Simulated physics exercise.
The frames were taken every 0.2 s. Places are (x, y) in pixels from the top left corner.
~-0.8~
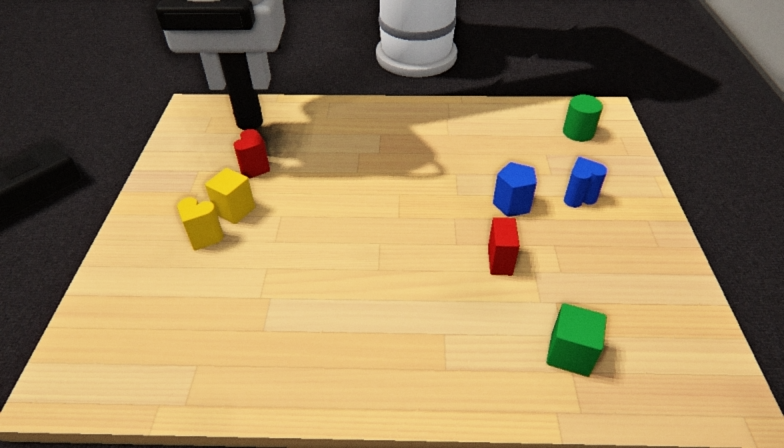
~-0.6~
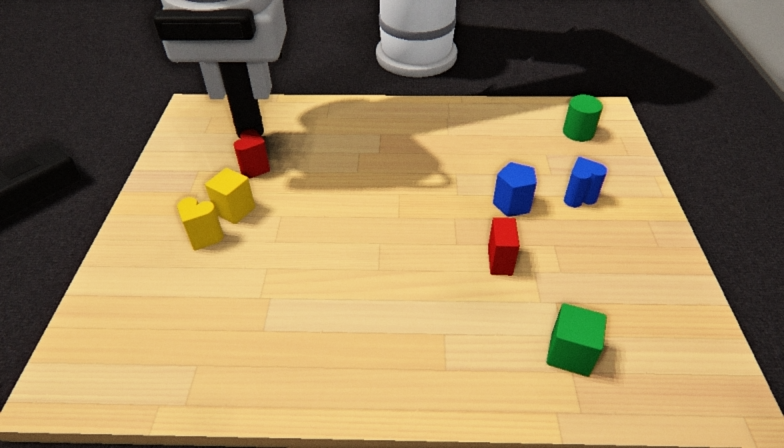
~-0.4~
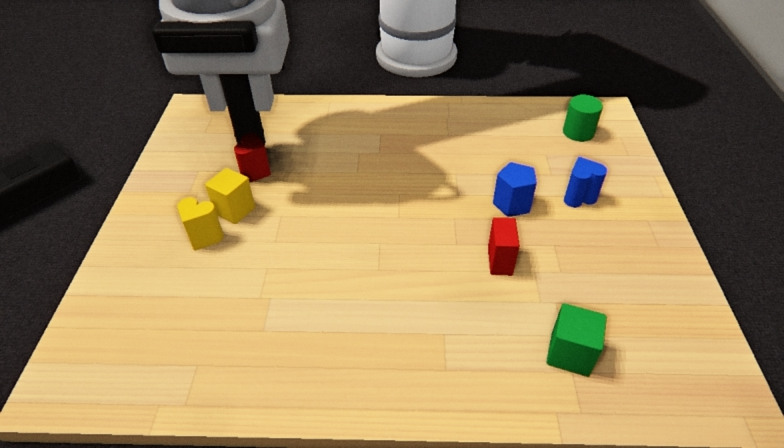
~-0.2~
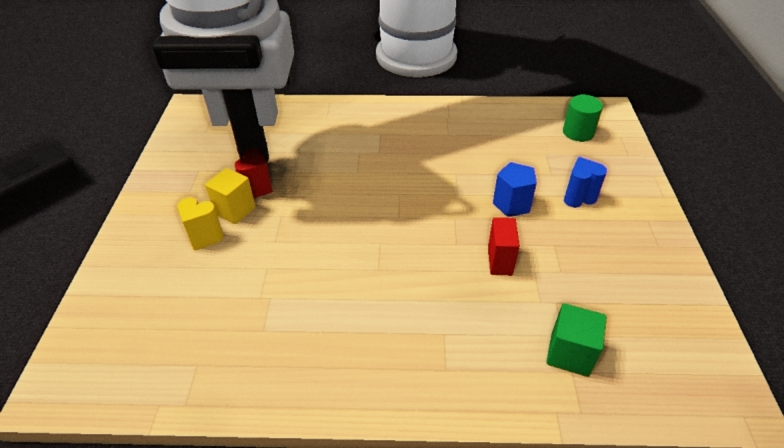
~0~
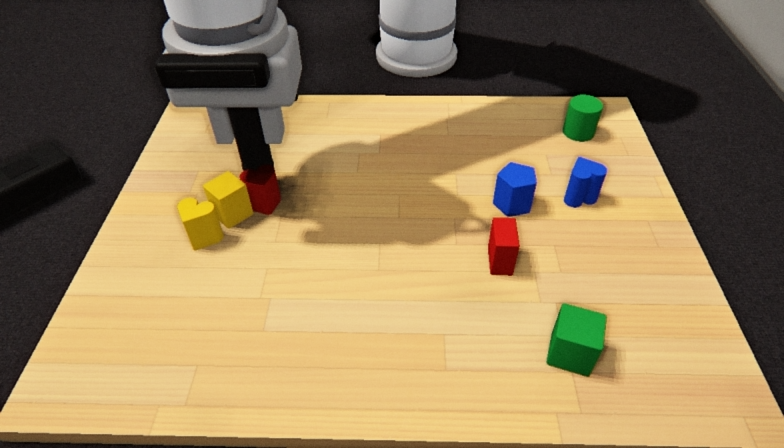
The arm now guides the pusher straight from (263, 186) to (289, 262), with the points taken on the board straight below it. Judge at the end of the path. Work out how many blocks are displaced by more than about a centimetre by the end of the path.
I'd say one block gets moved.
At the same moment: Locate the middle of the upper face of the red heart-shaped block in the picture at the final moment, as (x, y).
My estimate: (286, 254).
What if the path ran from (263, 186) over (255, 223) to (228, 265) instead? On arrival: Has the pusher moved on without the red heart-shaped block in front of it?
Yes
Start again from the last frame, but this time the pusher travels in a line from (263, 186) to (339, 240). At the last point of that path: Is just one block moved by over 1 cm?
Yes.
The first path, step by step. One third of the way, pusher at (268, 201); red heart-shaped block at (266, 198).
Two thirds of the way, pusher at (276, 226); red heart-shaped block at (275, 225).
At the end, pusher at (287, 253); yellow four-sided block unmoved; red heart-shaped block at (286, 254), turned 10° clockwise.
